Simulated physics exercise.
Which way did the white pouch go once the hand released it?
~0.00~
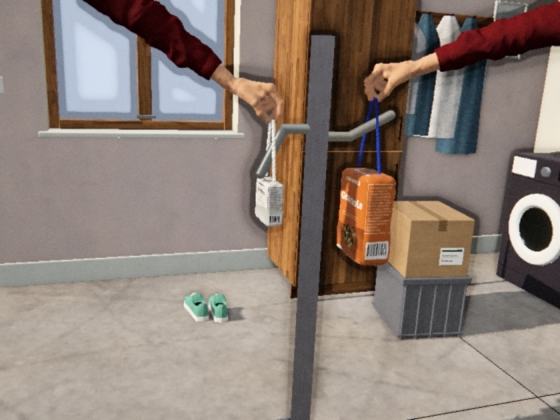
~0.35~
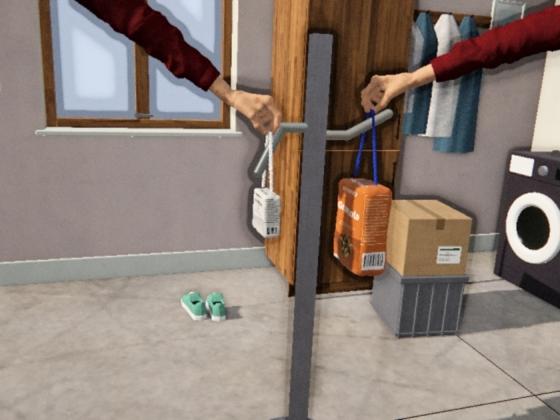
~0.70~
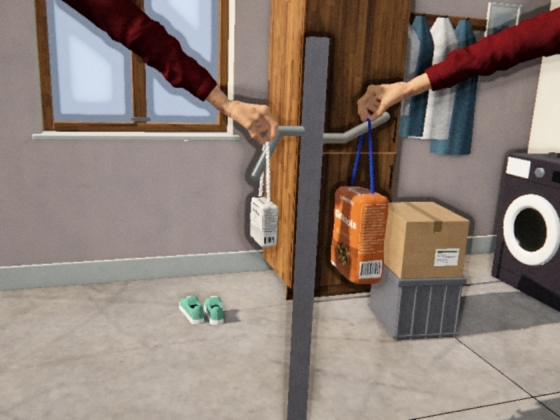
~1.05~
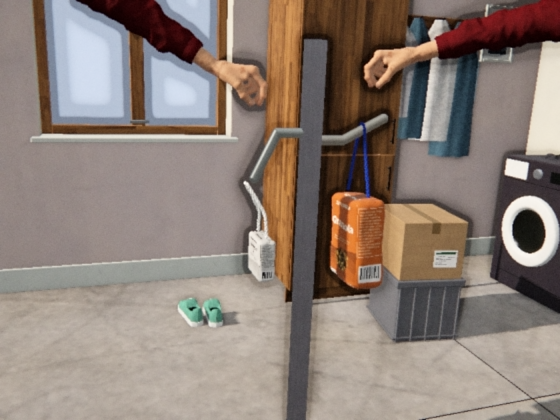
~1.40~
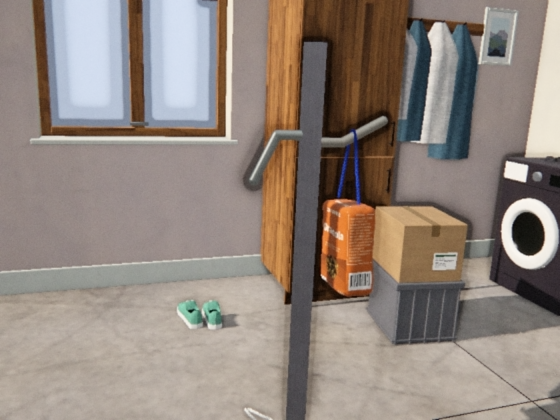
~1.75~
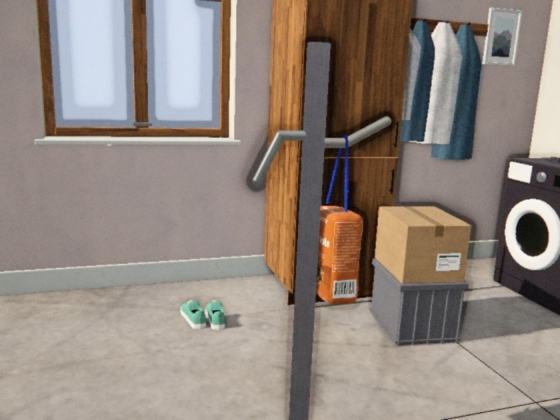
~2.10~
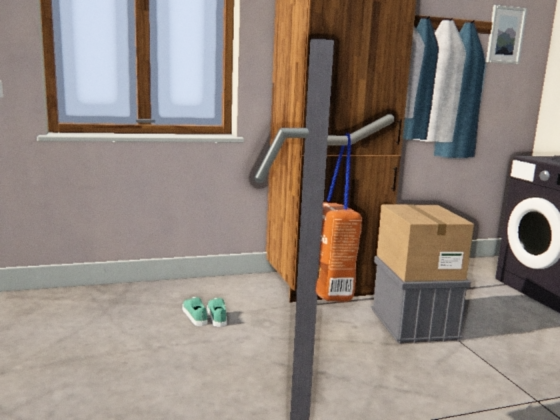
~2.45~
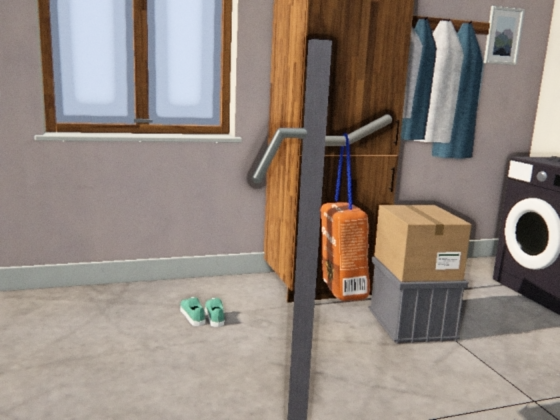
It went down, slipping off the left arm of the stand and dropping toward the floor.
